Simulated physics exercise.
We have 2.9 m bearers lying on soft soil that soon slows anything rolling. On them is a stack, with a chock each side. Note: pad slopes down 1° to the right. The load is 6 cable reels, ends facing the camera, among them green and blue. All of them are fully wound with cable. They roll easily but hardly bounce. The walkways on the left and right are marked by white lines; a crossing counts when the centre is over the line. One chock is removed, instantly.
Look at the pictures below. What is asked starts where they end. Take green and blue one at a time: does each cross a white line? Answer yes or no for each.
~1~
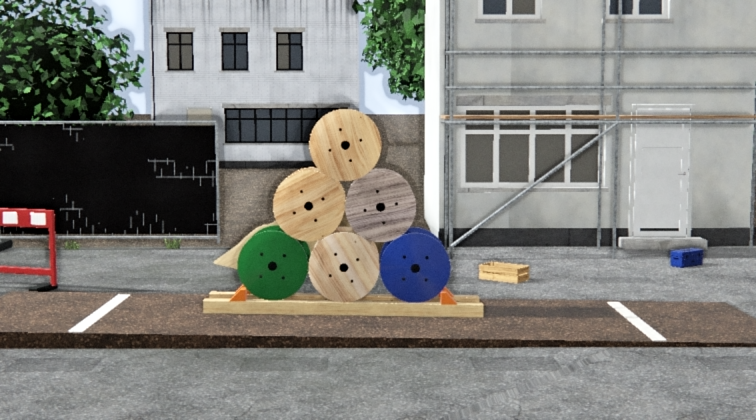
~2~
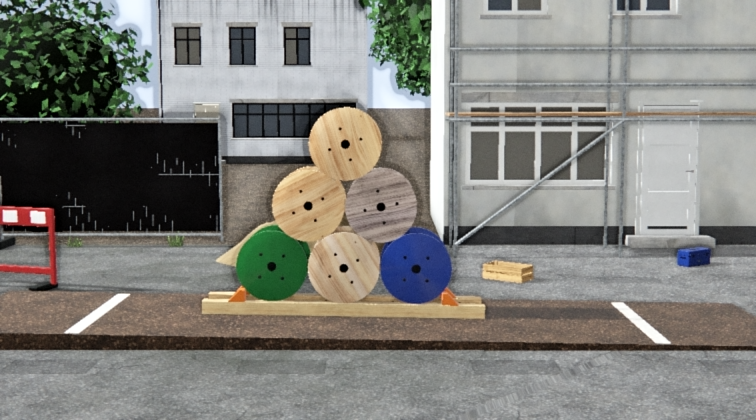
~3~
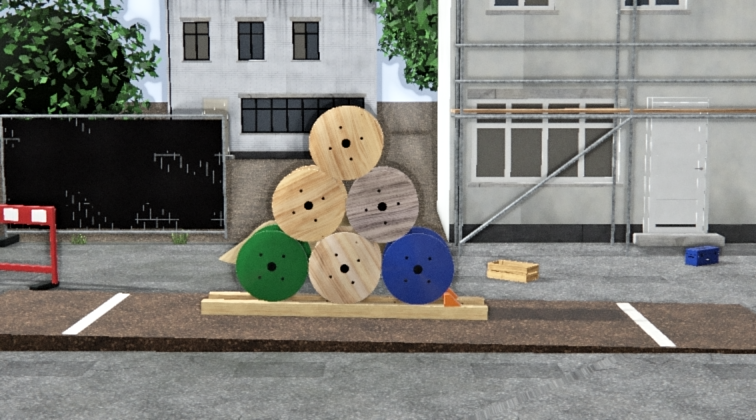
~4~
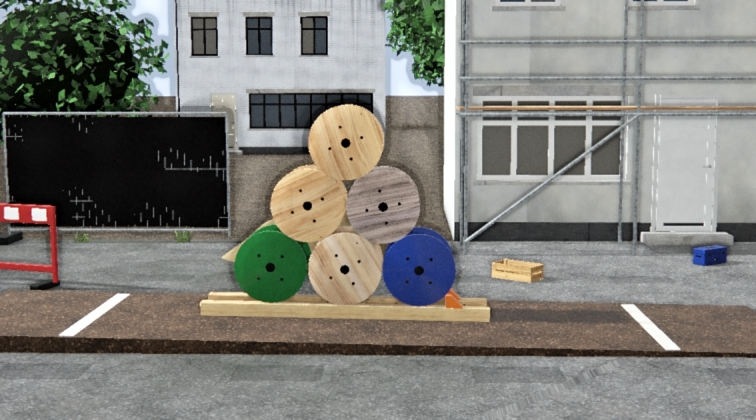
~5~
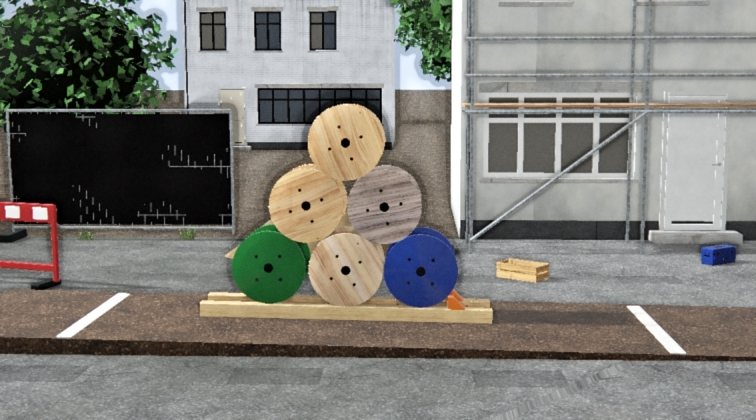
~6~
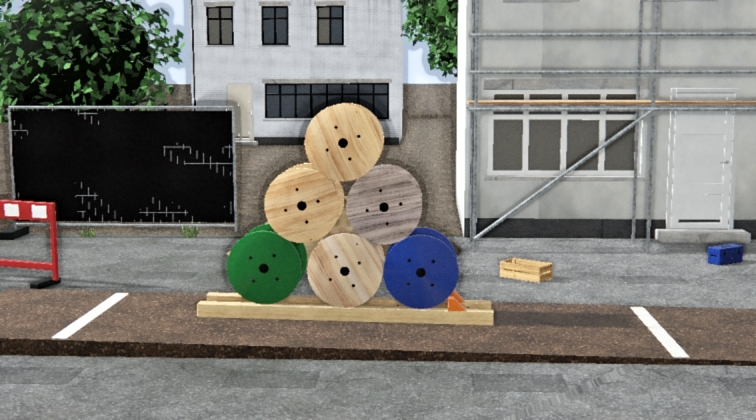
Green reel: Yes, blue: No.
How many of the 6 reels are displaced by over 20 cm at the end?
Counted: 3.
Then, 0.5 s after the last picture, green is on the bearers, 45 cm from the bearers' left end, rolling left; blue is on the bearers, 70 cm from the bearers' right end; 0 over a line so far.
Then, 0.9 s after the last picture, green is on the bearers, 10 cm from the bearers' left end, rolling left; no change for blue; 0 over a line so far.
Then, 1.4 s after the last picture, green is off the bearers, 45 cm short of the left line, rolling left; no change for blue; 0 over a line so far.
Then, 1.9 s after the last picture, green is past the left line; no change for blue; 1 over a line so far.
At rest (3.1 s after the last picture), green is past the left line; blue is on the bearers, 70 cm from the bearers' right end; 1 over a line so far.
